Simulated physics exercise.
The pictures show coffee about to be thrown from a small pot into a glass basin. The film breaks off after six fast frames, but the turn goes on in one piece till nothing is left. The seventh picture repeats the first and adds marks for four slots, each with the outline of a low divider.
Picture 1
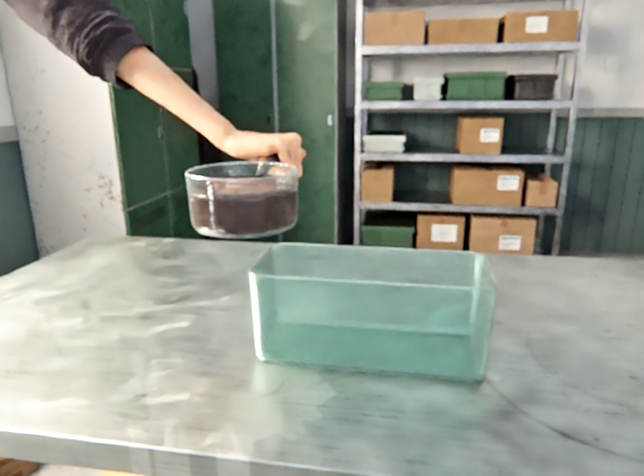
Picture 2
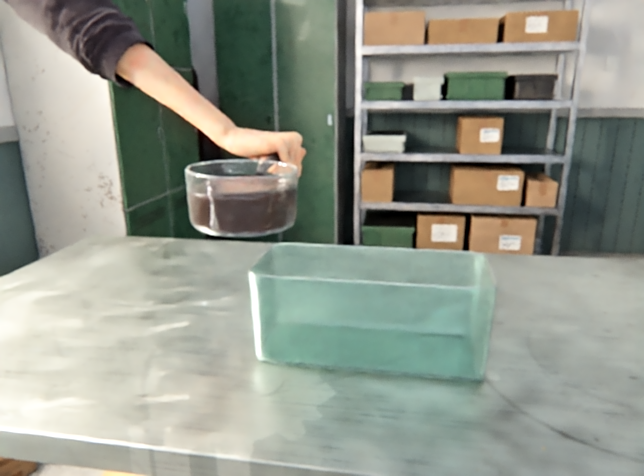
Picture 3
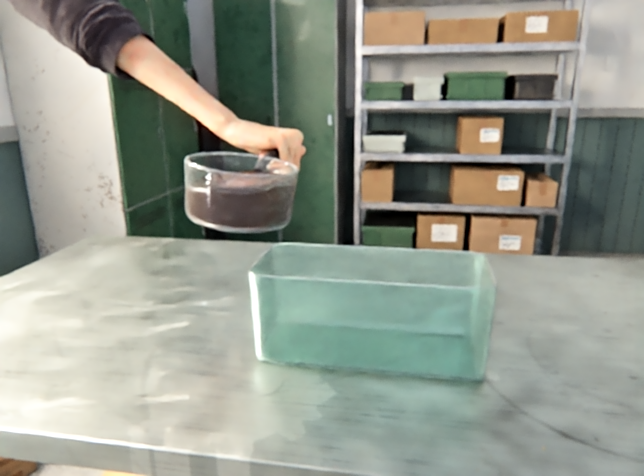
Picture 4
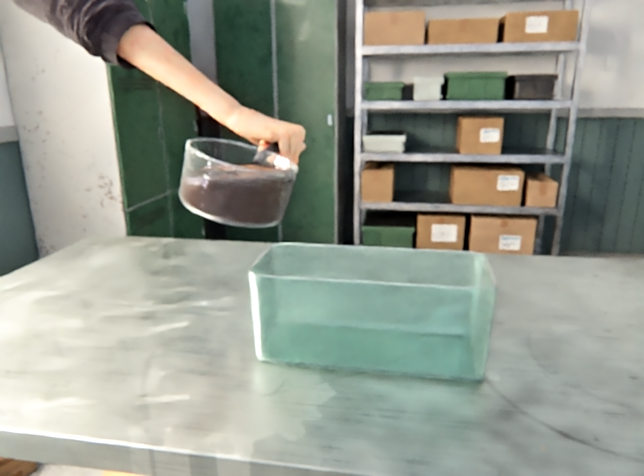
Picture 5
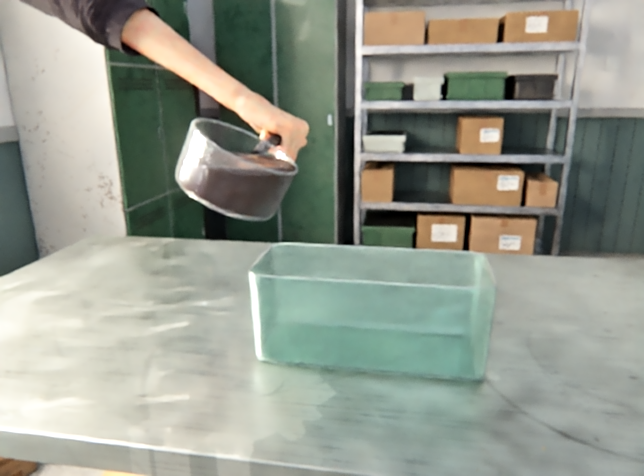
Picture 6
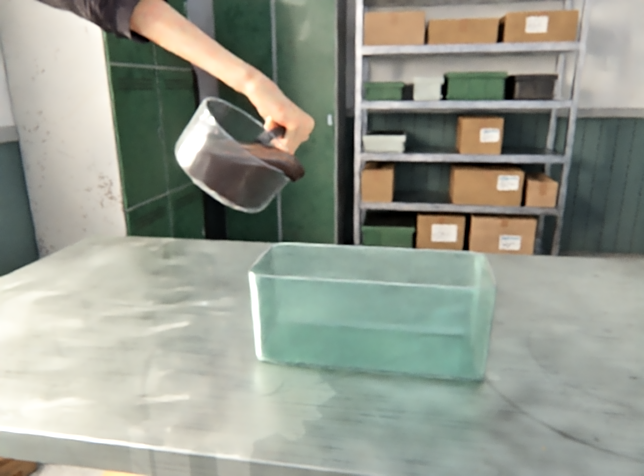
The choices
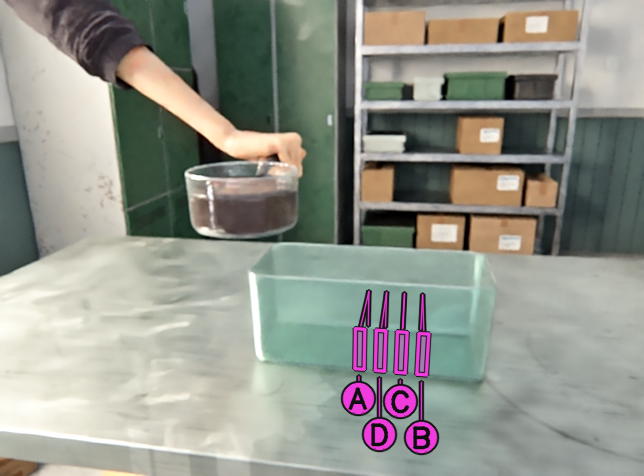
A hand held a small clear pot of dark coffee up and to the left above a glass basin on a table, then steadily tilted it rightward until coffee just came over the lip.
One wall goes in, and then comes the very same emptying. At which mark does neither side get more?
D beats the others.
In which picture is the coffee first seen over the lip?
In picture 6.
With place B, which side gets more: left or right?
More ends on the left.
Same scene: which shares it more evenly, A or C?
That would be A.
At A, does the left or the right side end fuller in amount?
The right side.
In magenta, A at (358, 376); B at (421, 381); C at (400, 379); D at (379, 378).
Choosing A, about 22 % ends left of the wall and 77 % right of it.
Choosing B, about 94 % ends left of the wall and 4 % right of it.
Choosing C, about 85 % ends left of the wall and 13 % right of it; 3 % is lost outside.
Choosing D, about 53 % ends left of the wall and 45 % right of it.
